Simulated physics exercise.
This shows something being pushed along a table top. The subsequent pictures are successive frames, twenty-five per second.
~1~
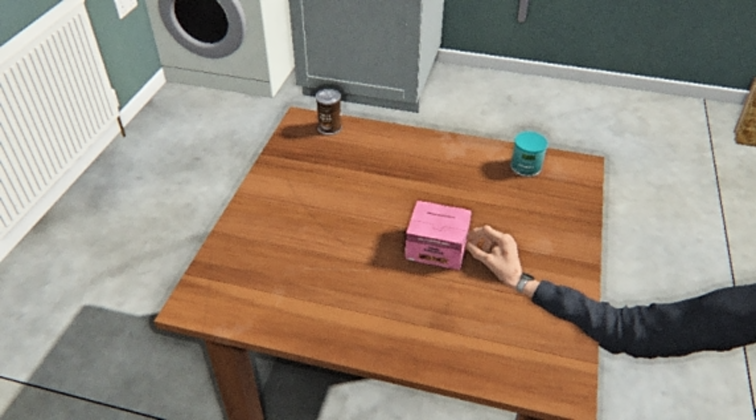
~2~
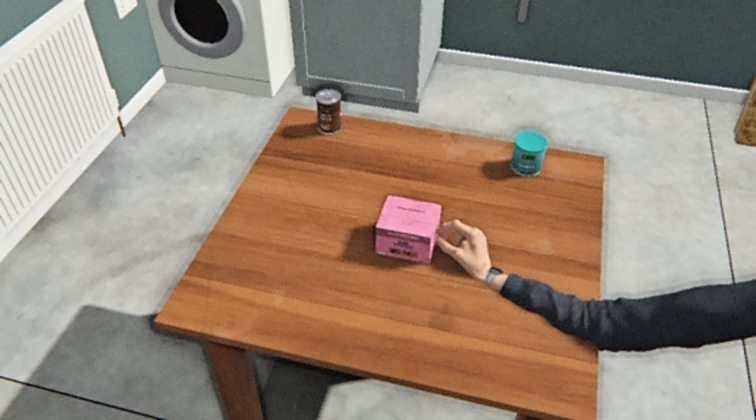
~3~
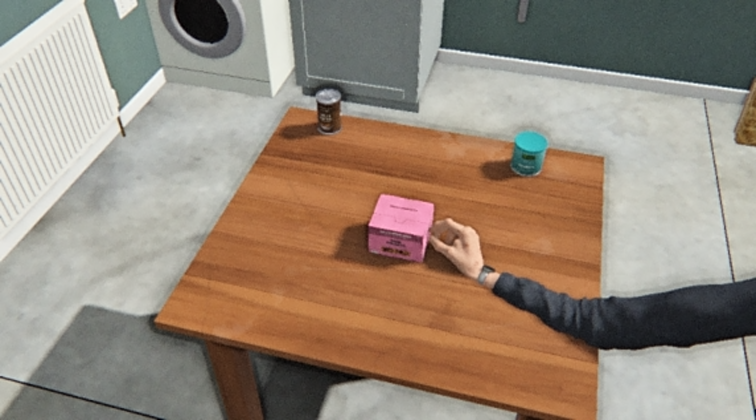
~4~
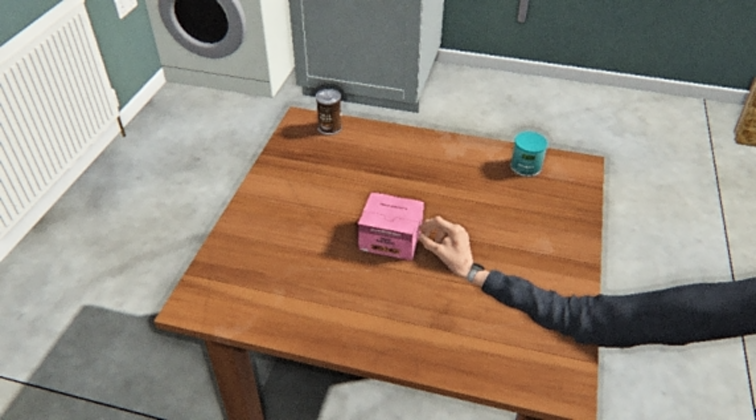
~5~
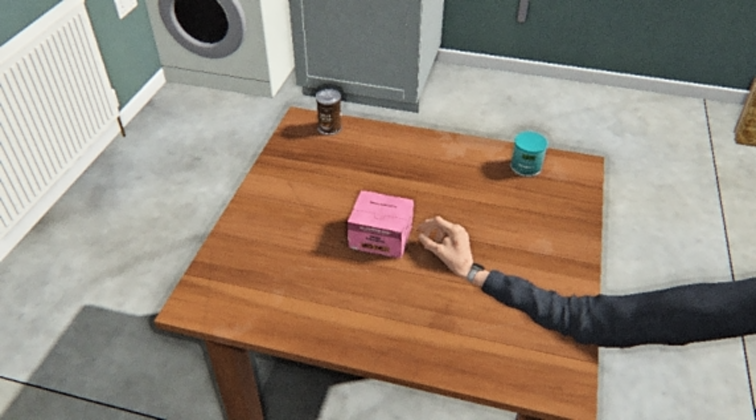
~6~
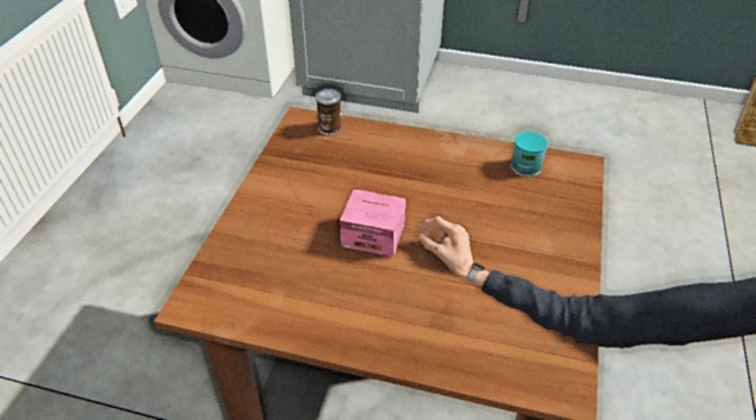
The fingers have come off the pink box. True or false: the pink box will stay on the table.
True.
Then, 0.10 s on from there, pink box shifted a little near (365, 221).
Then, 0.50 s on from there, pink box resting near (365, 221).
In the end, moved from the start, pink box. At the end, from the last picture's camera, pink box near (365, 221).
